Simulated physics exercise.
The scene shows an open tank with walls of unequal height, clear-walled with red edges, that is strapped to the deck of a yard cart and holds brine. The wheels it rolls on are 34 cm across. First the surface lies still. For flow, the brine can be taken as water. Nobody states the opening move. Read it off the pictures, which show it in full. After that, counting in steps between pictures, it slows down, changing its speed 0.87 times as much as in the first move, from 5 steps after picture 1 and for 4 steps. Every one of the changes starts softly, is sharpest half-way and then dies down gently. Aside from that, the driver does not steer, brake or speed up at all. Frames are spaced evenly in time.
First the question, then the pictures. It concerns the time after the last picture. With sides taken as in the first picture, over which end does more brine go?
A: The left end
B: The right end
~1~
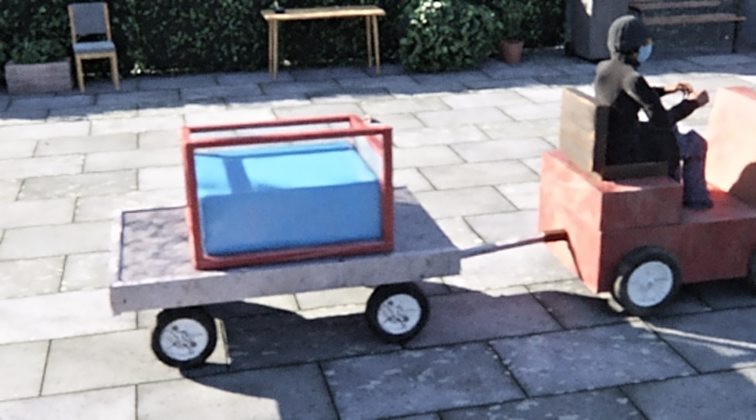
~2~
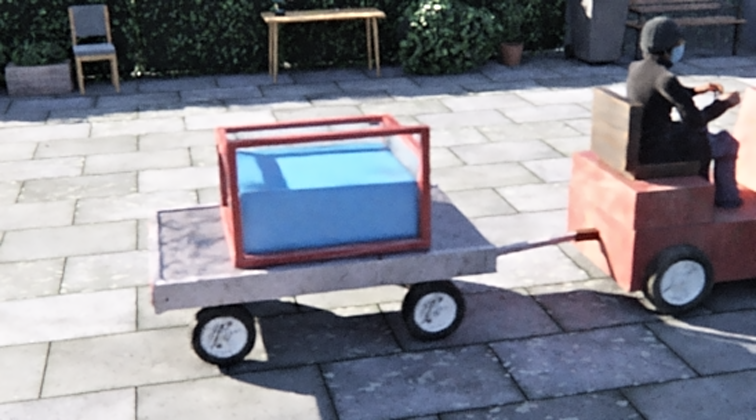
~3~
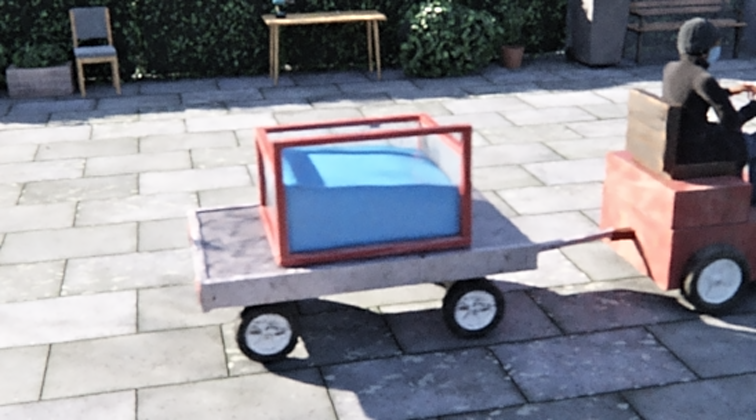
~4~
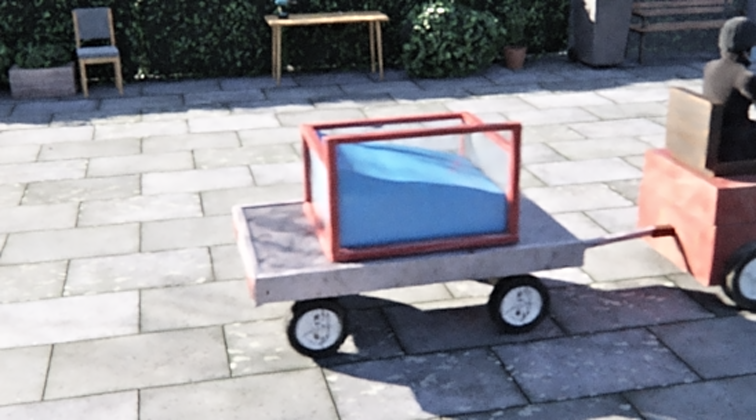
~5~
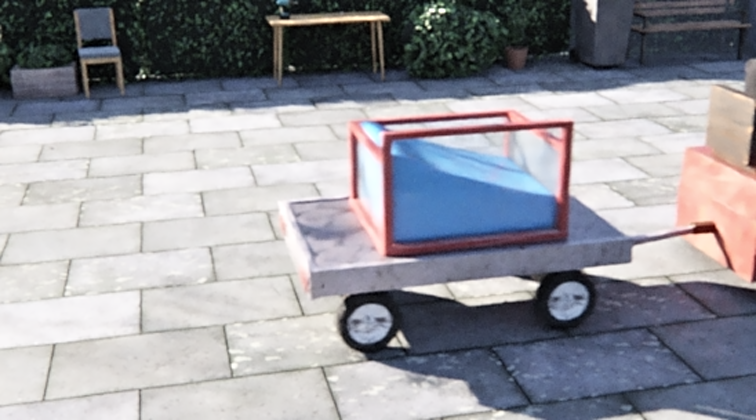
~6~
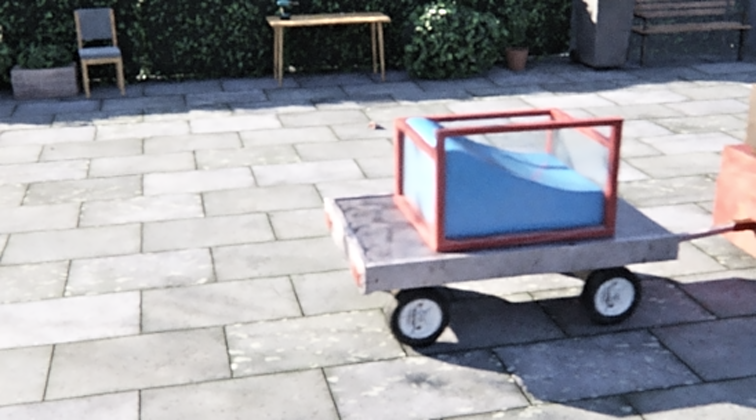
A.
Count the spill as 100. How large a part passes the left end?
Share: Around 60%.
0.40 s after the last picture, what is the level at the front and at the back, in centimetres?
Roughly 58 cm in front and 20 cm behind.
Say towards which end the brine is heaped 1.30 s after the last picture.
Towards the aft end.
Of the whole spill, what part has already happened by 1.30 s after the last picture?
I'd say somewhere near 30 per cent.
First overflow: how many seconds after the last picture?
The first spill comes at around 0.8 s.
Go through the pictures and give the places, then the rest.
The brine reaches (364, 177) at the front end; it reaches (213, 190) at the back end; no slope yet; the front is on the right, levels are read along the near wall; built up higher, the near side; a wheel hub at (184, 342), in the first picture.
The brine reaches (401, 176) at the front end; it reaches (253, 189) at the back end; no slope yet, in the second picture.
The brine reaches (442, 184) at the front end; it reaches (296, 178) at the back end; it is heaped 8° towards the left end, in the third picture.
The brine reaches (489, 188) at the front end; it reaches (348, 166) at the back end; it is heaped 14° towards the left end, in the fourth picture.
The brine reaches (539, 190) at the front end; it reaches (401, 152) at the back end; it is heaped 20° towards the left end, in the fifth picture.
The brine reaches (586, 187) at the front end; it reaches (453, 148) at the back end; it is heaped 20° towards the left end; a wheel hub at (422, 321), in the sixth picture.
Then, 0.40 s after the last picture, it stands 20 cm high behind and 57 cm in front; all of it is still inside.
Then, 0.80 s after the last picture, it stands 19 cm high behind and 42 cm in front; 1 per cent has gone over the right end.
Then, 1.30 s after the last picture, it stands 46 cm high behind and 17 cm in front; 3 per cent has gone over the right end, a little elsewhere.
Then, 3.38 s after the last picture, 9 per cent has gone mostly over the left end, some over the right end; the right end has passed 3 per cent and the left end 5.
